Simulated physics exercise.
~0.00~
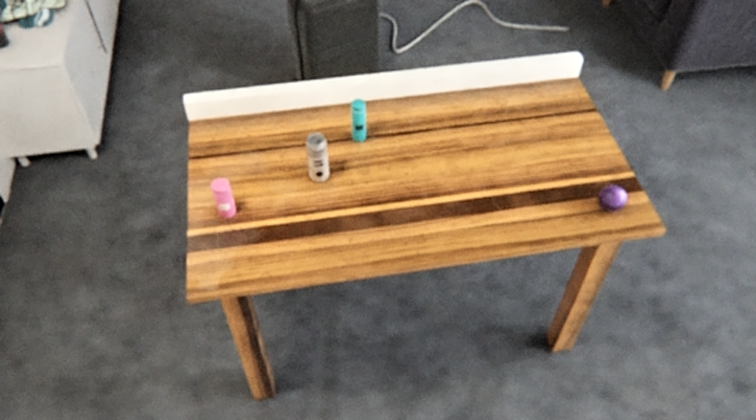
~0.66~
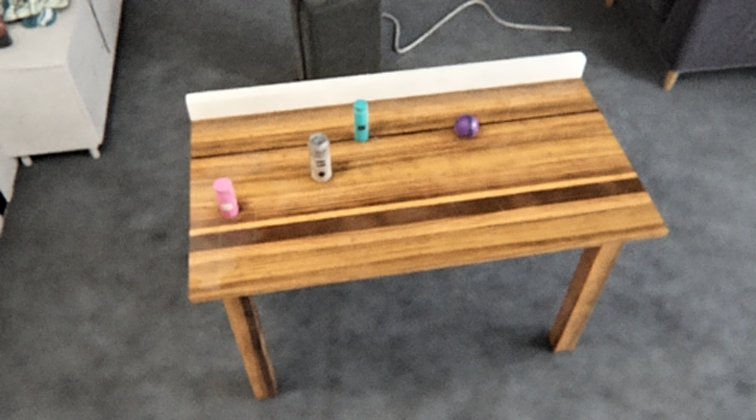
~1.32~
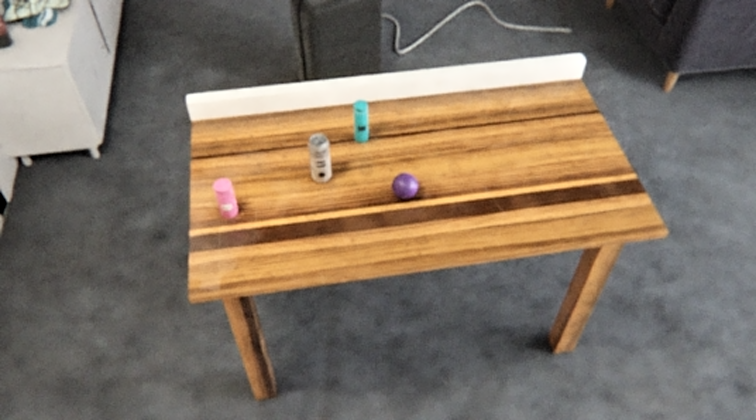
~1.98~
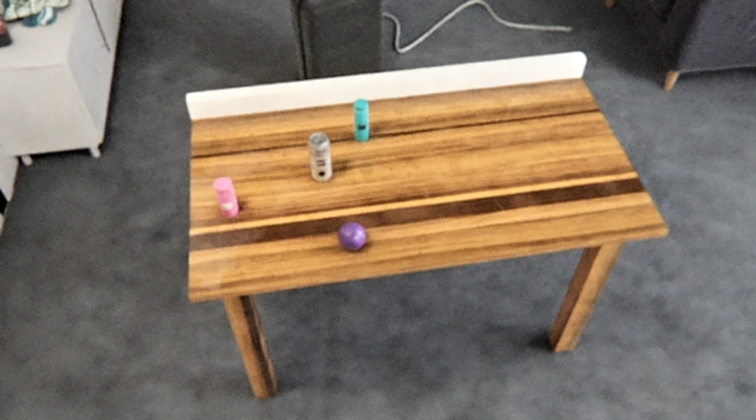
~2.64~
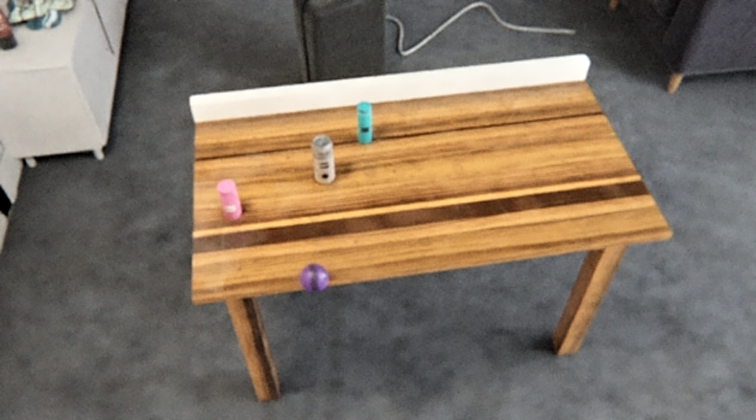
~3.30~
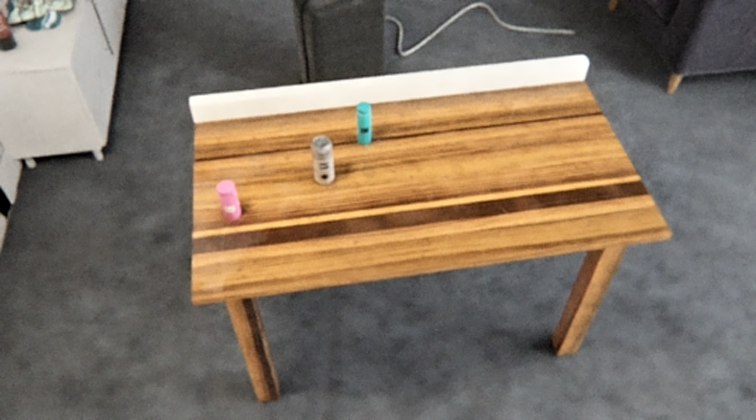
A purple ball starts near the right end of a striped wooden table, seen from above at a slight angle in a room with grey carpet. A pink shaker stands at the left, with a grey-white can and a turquoise shaker farther back toward the white batten along the far edge. The ball moves left and away toward the batten, then comes back toward the viewer, still heading left. It passes to the right of the can, crosses the dark stripe and reaches the near edge. Finally it is gone from view, while all three containers remain upright in their places.
